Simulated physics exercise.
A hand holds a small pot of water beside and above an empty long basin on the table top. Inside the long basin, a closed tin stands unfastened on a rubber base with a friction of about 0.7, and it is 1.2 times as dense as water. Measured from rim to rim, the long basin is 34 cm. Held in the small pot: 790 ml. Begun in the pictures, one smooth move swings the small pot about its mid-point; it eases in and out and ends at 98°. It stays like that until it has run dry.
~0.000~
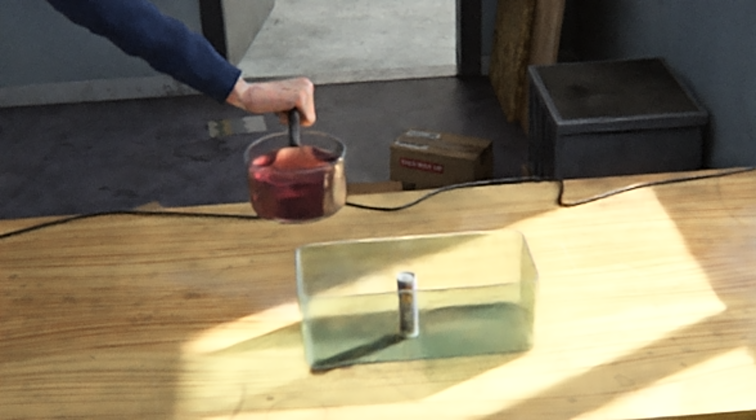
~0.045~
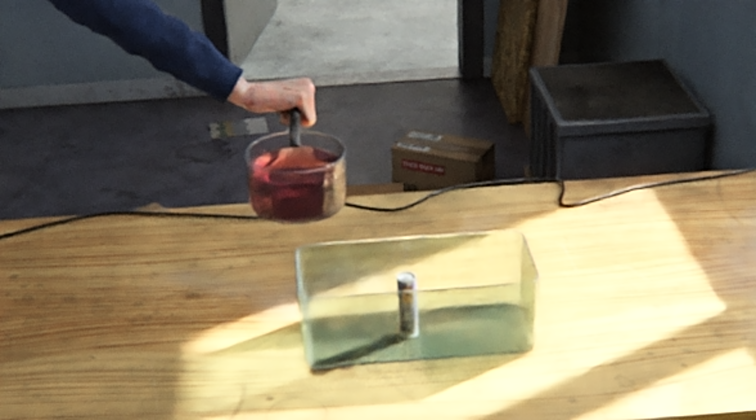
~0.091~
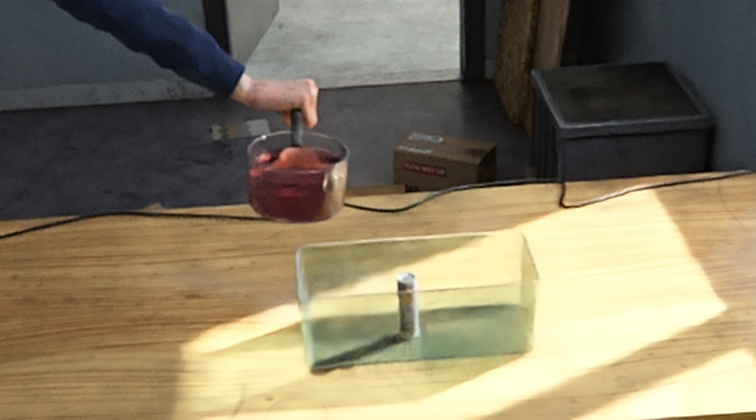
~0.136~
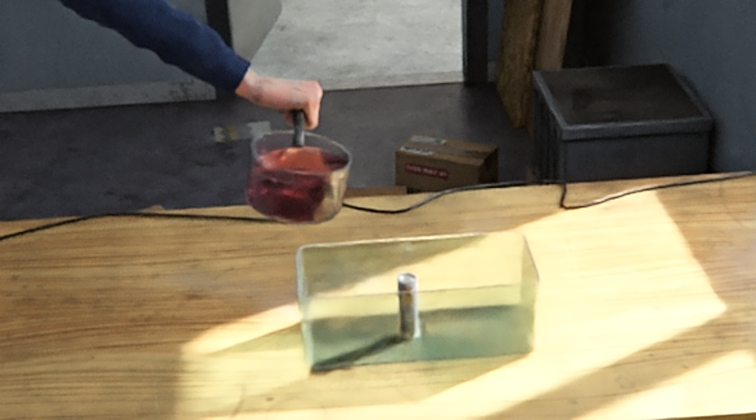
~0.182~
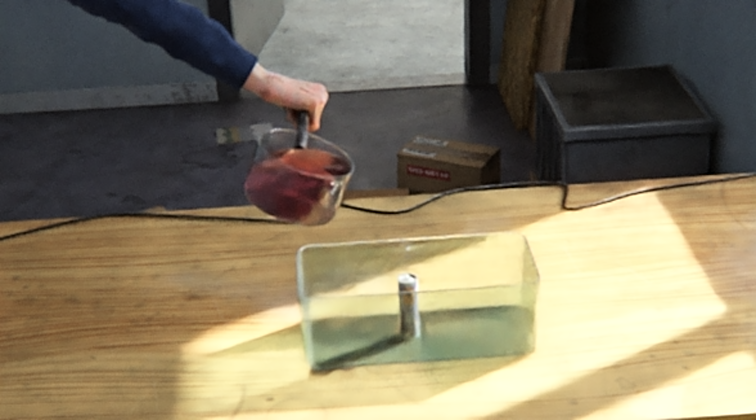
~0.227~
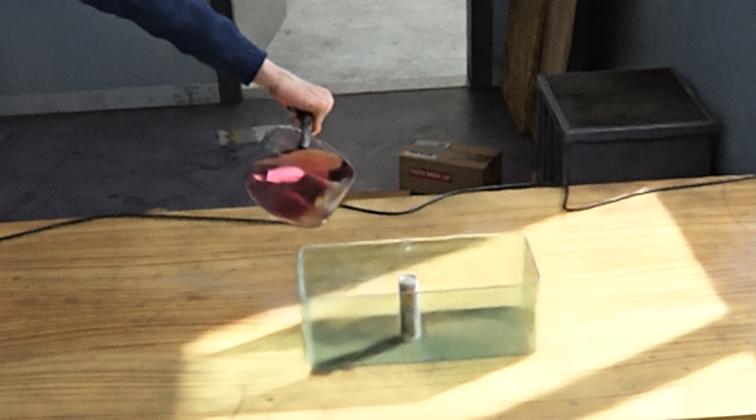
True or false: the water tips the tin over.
True.
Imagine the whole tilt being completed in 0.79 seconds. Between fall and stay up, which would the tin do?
The tin stays balanced.
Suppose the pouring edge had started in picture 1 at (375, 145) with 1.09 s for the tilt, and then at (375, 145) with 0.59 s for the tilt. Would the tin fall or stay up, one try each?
Trial 1 - tin stays standing; trial 2 - tin stays standing.
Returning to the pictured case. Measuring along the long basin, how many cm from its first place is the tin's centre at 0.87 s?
Centre to centre, close to 6 cm.
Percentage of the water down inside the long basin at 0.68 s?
Roughly 78 percent of it.
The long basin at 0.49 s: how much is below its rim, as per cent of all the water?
Close to 16 in a hundred.
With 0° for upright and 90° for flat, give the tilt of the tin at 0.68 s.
Roughly 0°.
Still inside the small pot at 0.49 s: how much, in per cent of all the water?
Roughly 40 percent.
By 0.49 s the tilt is 91° and 41 per cent is still to pour; the tin stands where it began.
By 0.68 s the tilt is 98° and 12 per cent is still to pour; the tin stands 1 cm from where it began.
By 0.87 s the tilt is 98° and 3 per cent is still to pour; the tin leans 42°.
By 1.09 s the tilt is 98° and 1 per cent is still to pour; the tin lies on its side.
At rest the tin lies on its side.
